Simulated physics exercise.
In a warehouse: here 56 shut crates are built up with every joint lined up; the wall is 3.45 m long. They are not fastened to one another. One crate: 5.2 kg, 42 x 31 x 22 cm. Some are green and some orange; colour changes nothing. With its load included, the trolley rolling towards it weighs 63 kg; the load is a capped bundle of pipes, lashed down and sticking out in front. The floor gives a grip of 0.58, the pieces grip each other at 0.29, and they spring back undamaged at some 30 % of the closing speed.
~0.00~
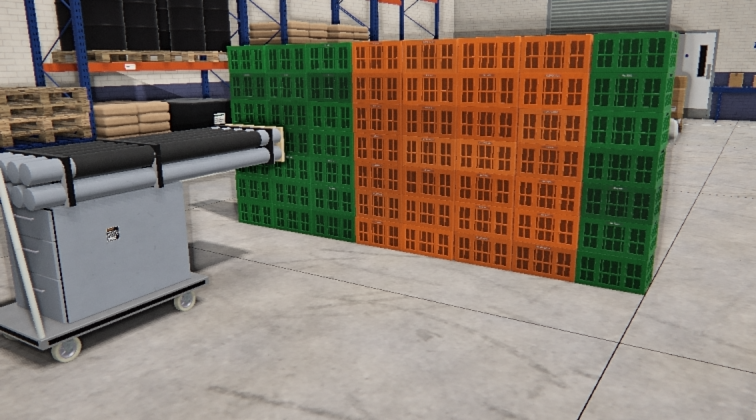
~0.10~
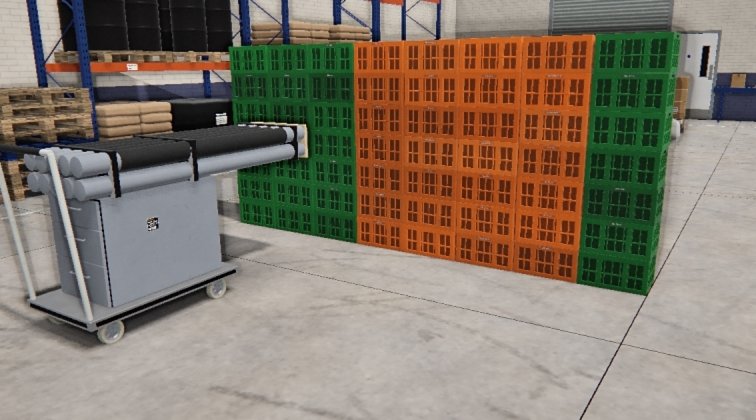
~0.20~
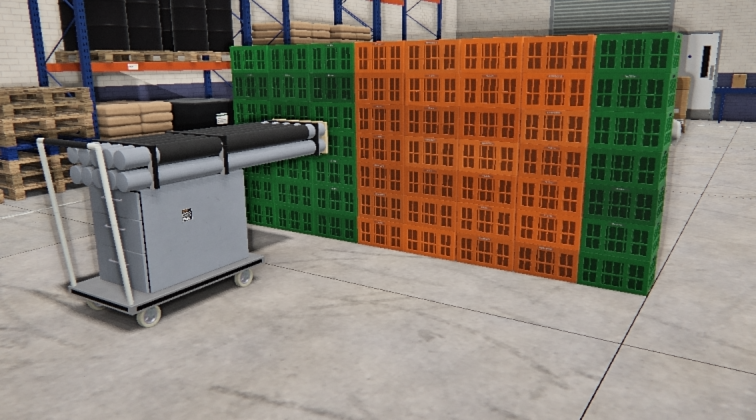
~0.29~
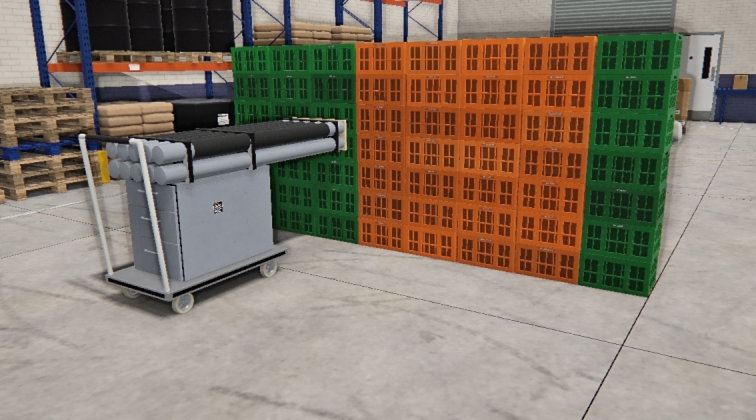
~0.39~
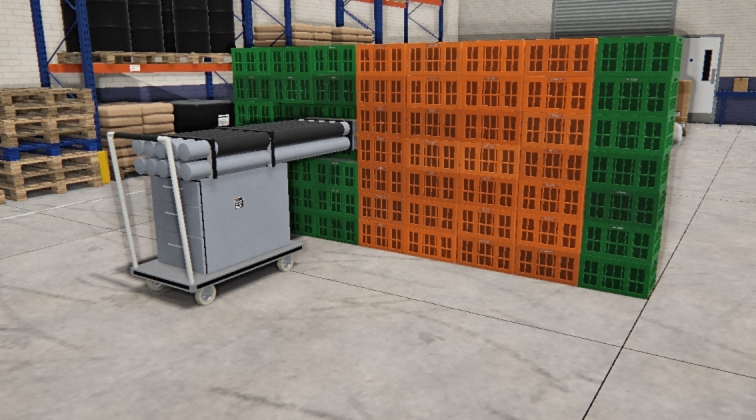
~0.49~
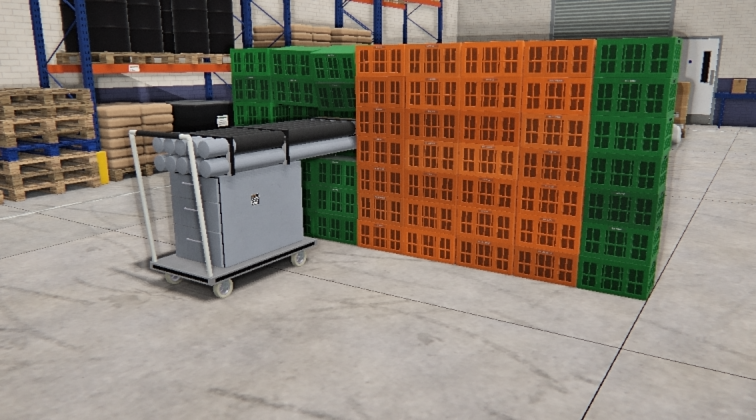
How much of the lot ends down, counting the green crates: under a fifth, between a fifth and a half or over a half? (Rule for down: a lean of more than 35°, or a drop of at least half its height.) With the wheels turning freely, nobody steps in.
I'd bet on the fifth-to-half band.
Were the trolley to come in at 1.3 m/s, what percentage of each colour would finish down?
Result - green: 30%; orange: 0%.
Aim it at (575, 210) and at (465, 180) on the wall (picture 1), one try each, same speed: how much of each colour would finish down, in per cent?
First try then second: Green 20 and 0, orange 20 and 40 per cent.
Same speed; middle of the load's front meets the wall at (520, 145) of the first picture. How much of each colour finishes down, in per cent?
The green ones would be 0 per cent down and the orange ones 30 per cent.
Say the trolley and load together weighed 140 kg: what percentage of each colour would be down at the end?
You'd get green 30 and orange 0 percent.
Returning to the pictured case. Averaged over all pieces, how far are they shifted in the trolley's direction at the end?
Roughly 15 cm.
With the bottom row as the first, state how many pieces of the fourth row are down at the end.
The count is 2.
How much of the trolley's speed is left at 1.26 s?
0.0 m/s.
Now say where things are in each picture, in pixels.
In the first frame (places mark the middle of the side facing us), load (277, 139) 73 cm short of the wall; top green crate (245, 59); top orange crate (488, 55); nothing disturbed.
Load (301, 136) 50 cm short of the wall; top green crate (247, 60), in the second frame.
Load (322, 132) 28 cm short of the wall; top green crate (248, 59), in the third frame.
Load (342, 130) 50 mm short of the wall; top green crate (249, 60), in the fourth frame.
Load (356, 129) 12 cm into the wall's line; top green crate (250, 61); 4 disturbed, none down, in the fifth frame.
Load 27 cm into the wall's line; top green crate (249, 62); top orange crate (491, 59); steepest lean 13°, the crate at (337, 97); 9 disturbed, none down, in the sixth frame.
After 0.62 s, load 46 cm past the wall's line, still rolling; 3 of the 28 green crates down (3 of 56 in all colours); top green crate unmoved.
After 0.88 s, load 78 cm past the wall's line, still rolling; 8 of the 28 green crates down (8 of 56 in all colours); top green crate shifted 30 mm.
After 1.26 s, load 84 cm past the wall's line, stopped; 8 of the 28 green crates down (8 of 56 in all colours); top green crate shifted 7 cm.
At rest (3.2 s), load 83 cm past the wall's line, stopped; 8 of the 28 green crates down (8 of 56 in all colours); top green crate shifted 7 cm; top orange crate unmoved. That is 29 per cent. As the last picture would show them, middles, top green crate near (256, 62), top orange crate near (500, 60).
